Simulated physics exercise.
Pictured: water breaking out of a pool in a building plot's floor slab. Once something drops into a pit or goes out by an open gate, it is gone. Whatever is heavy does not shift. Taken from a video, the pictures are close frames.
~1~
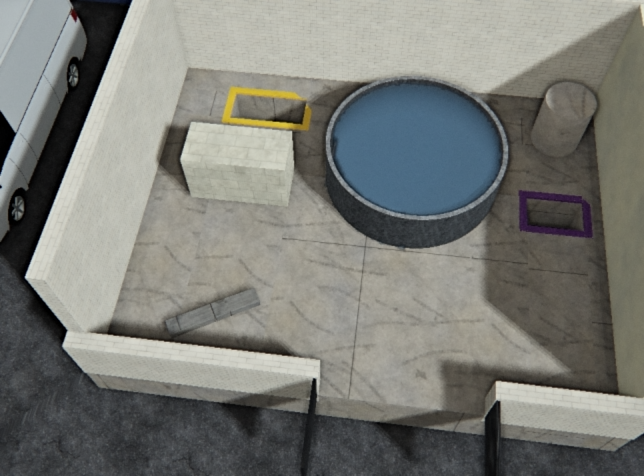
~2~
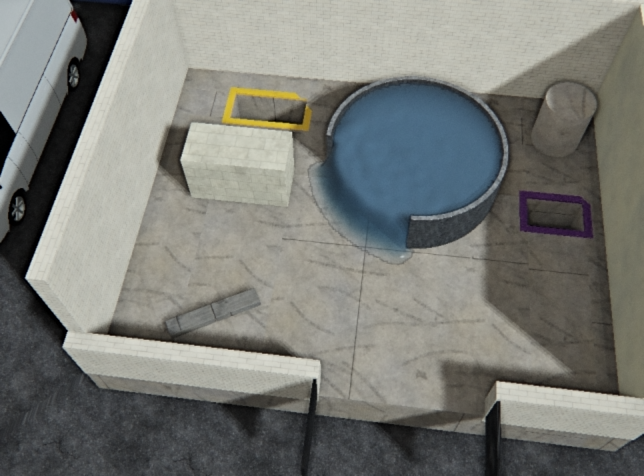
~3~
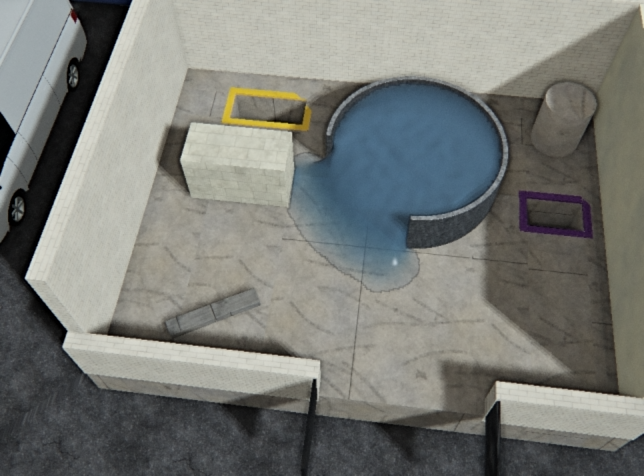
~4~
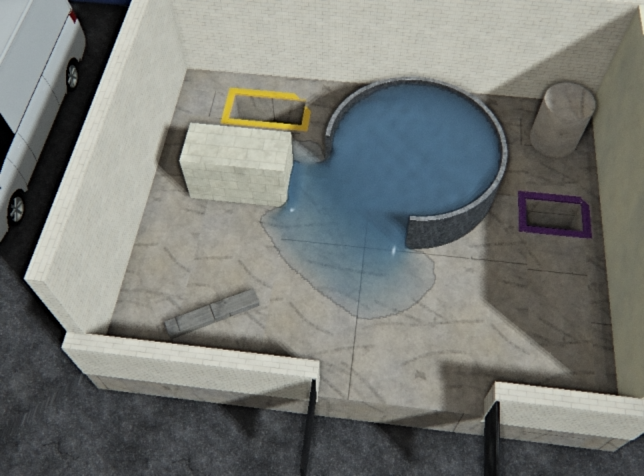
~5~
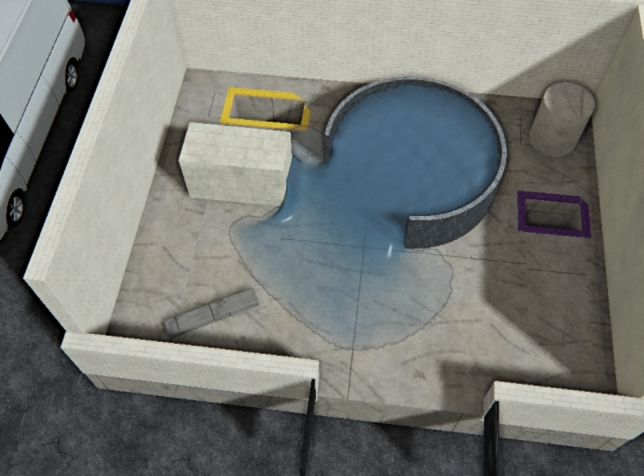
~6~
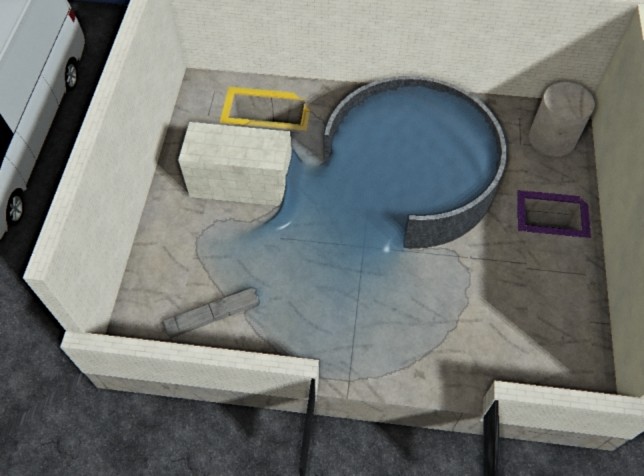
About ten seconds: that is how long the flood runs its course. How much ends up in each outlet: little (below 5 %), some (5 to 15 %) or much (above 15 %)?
Outlet by outlet: Gate - much, yellow pit - much, purple pit - little.
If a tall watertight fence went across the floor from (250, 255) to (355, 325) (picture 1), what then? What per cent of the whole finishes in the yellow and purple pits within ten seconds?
I'd say yellow collects roughly 15 % while purple collects roughly 8 %.
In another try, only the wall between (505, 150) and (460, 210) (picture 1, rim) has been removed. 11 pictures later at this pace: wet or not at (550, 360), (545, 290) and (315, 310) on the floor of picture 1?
The first would be drenched, the second drenched and the third still unwetted.
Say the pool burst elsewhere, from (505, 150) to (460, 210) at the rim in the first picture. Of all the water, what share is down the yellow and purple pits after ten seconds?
Yellow about 2 %, purple about 35 %.
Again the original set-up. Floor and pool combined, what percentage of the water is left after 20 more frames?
I make it around 88 per cent.
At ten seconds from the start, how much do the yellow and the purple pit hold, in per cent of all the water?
The first comes to roughly 20 percent, the second to roughly 2 percent.
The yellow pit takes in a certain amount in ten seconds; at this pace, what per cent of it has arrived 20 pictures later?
Share at that point: Close to 15 in a hundred.
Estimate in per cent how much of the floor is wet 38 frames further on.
Close to 80 %.
A moment on, water covers 45 % of the floor; the gate 1 %, the yellow pit 1 %, the purple pit 0 %.
Next, water covers 50 % of the floor; the gate 4 %, the yellow pit 2 %, the purple pit 0 %.
Then, water covers 60 % of the floor; the gate 9 %, the yellow pit 3 %, the purple pit 0 %.
Later, water covers 80 % of the floor; the gate 16 %, the yellow pit 11 %, the purple pit 0 %.
In the end, water covers 100 % of the floor; the gate 26 %, the yellow pit 21 %, the purple pit 2 %.
